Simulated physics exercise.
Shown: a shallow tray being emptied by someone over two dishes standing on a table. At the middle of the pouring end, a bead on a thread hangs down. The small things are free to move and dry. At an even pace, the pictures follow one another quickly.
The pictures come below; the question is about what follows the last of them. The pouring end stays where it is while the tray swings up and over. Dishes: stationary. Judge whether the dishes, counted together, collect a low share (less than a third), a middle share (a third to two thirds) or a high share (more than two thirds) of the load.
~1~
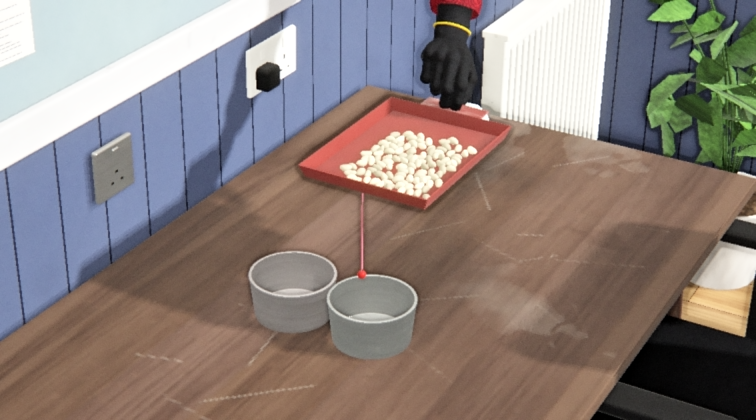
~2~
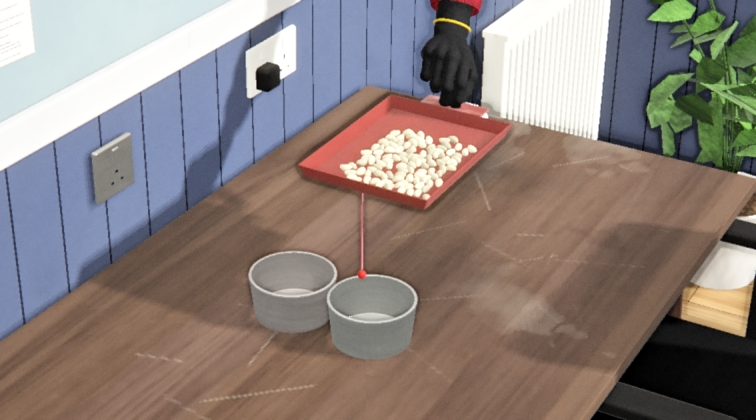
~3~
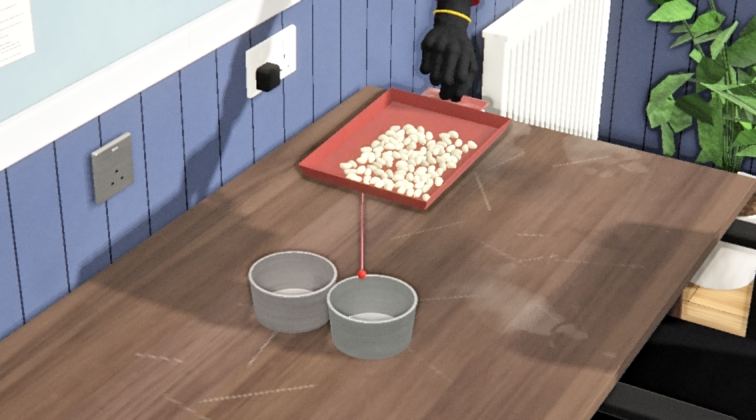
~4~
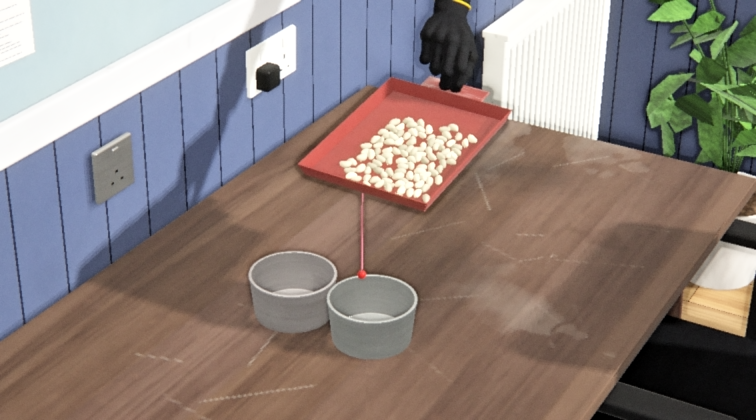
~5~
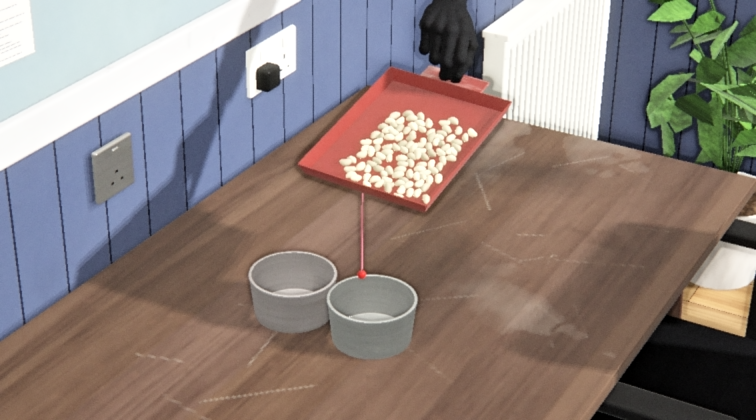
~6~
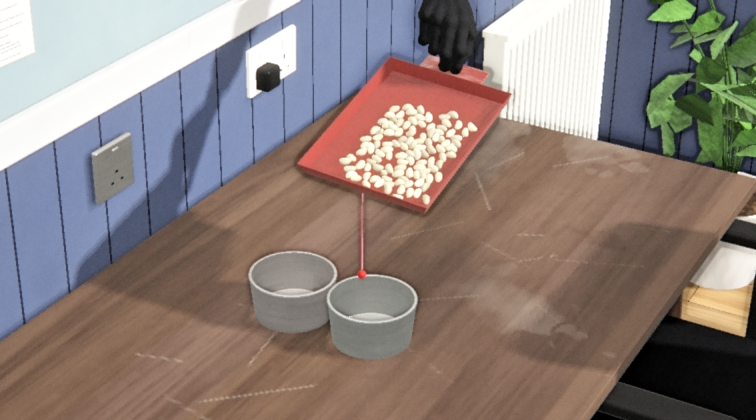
The dishes collect a middle share.
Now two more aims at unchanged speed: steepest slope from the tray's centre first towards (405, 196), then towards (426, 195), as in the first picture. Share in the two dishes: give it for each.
In turn some 50 and 40 per cent.
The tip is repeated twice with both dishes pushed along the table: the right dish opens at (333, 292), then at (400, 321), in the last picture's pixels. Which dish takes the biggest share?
The first arrangement gives the one at right, the second arrangement gives the one at right.
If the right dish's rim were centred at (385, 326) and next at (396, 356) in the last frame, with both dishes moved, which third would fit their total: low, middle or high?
Above two thirds, then less than a third.
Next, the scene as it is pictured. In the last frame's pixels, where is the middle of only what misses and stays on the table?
At about (426, 381).
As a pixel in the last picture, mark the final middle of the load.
The centre ends up roughly at (385, 343).
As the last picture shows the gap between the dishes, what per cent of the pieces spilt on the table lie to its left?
Left share: Close to 10 %.
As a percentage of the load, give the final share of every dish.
Share at the end - left dish ~ 0 %, right dish ~ 60 %.
Just after the last frame, tray tipped steeply; every one on the tray.
A moment on, tray tipped right over; about a tenth on the tray; roughly a third in the right dish; roughly a third outside both; roughly a quarter in the air.
Further on, tray tipped past a quarter turn; roughly half in the right dish; roughly half outside both.
When it is over, tray tipped past a quarter turn; roughly half in the right dish; not one in the left dish; roughly half outside both.
